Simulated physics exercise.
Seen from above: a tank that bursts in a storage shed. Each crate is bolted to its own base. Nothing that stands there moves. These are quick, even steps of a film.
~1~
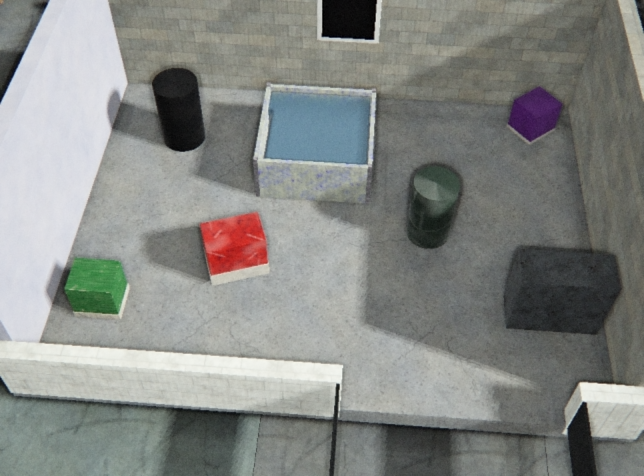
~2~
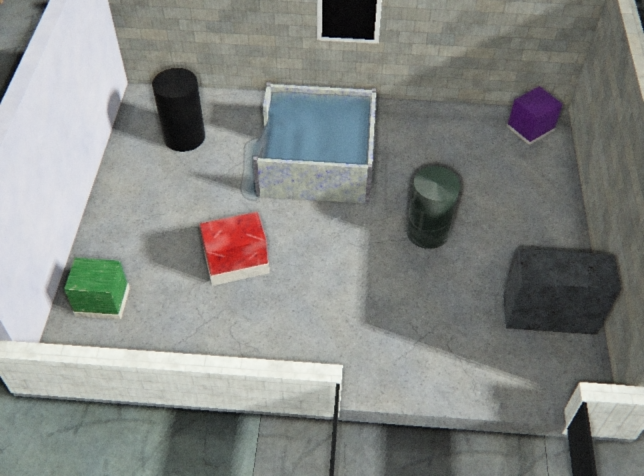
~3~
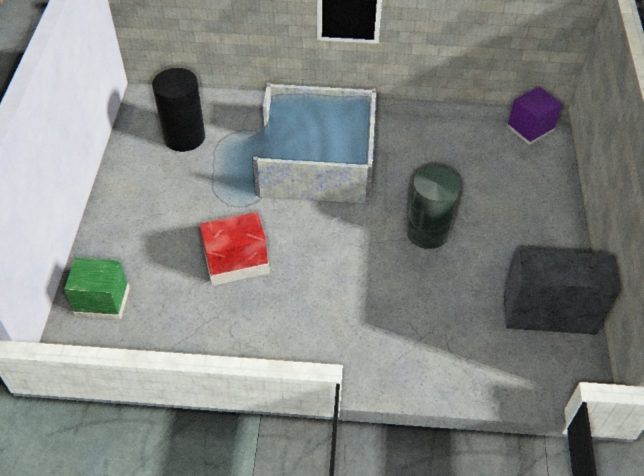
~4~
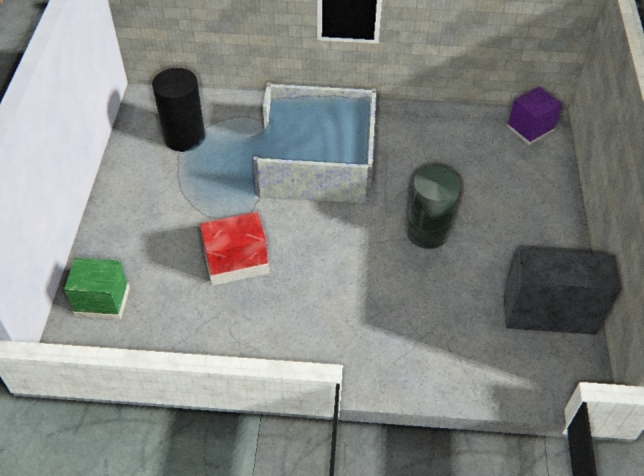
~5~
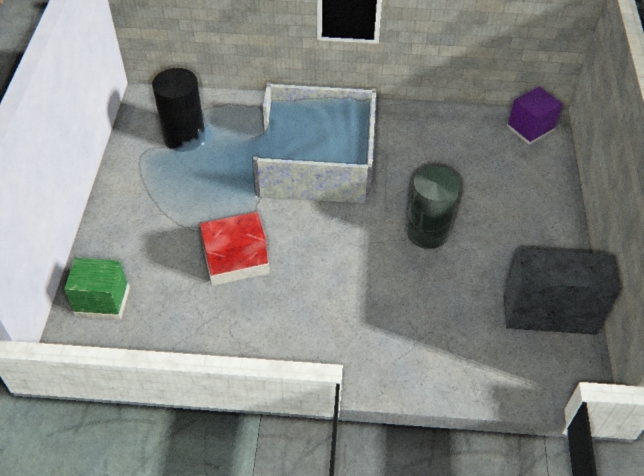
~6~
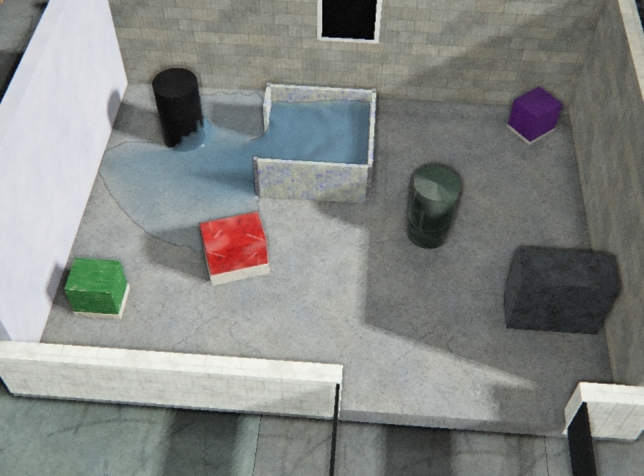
Water poured out through the open left side of a pale stone tank and spread leftward across the grey floor, reaching around the black cylinder and up to the red block.
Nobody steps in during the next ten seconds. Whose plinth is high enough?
One by one: The red crate stays dry; the purple crate gets wet; the green crate gets wet.
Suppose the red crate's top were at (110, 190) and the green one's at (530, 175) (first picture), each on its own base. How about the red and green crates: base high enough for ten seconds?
My reading: The red one is soaked, the green one remains dry.
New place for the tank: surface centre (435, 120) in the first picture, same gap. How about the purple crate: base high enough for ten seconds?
One by one: The purple crate stays dry.
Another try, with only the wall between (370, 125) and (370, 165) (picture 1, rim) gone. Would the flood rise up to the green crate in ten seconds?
In short: Green crate stays dry.
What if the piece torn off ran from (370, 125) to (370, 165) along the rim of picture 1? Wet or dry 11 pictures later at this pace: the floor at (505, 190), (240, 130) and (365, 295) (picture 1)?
In that order: Wet, dry, wet.
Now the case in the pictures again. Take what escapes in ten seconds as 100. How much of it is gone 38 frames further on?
Roughly 20 per cent.
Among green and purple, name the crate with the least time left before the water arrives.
The crate marked green.
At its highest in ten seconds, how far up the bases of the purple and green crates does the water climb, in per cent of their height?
In turn 240 and 260 per cent.
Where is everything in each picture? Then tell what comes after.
The tank at (317, 128) is whole and still, in the first picture.
The front is at a hidden place, out from the gap at (264, 158), in the second picture.
Water pours out at (264, 158) and has run to (229, 139), in the third picture.
Water pours out at (264, 159) and has run to (186, 152), in the fourth picture.
The front is at (148, 155), out from the gap at (264, 159), in the fifth picture.
The front is at (103, 168), out from the gap at (264, 159), in the sixth picture.
A moment on, water covers 20 % of the floor; the red crate water round its plinth, the purple crate not reached, the green crate water round its plinth.
Next, water covers 30 % of the floor; the red crate water round its plinth, the purple crate not reached, the green crate water round its plinth.
Then, water covers 45 % of the floor; the red crate water round its plinth, the purple crate not reached, the green crate water round its plinth.
Later, water covers 75 % of the floor; the red crate water round its plinth, the purple crate water round its plinth, the green crate water round its plinth.
In the end, water covers 95 % of the floor; the red crate stayed above the water, the purple crate was topped, the green crate was topped.
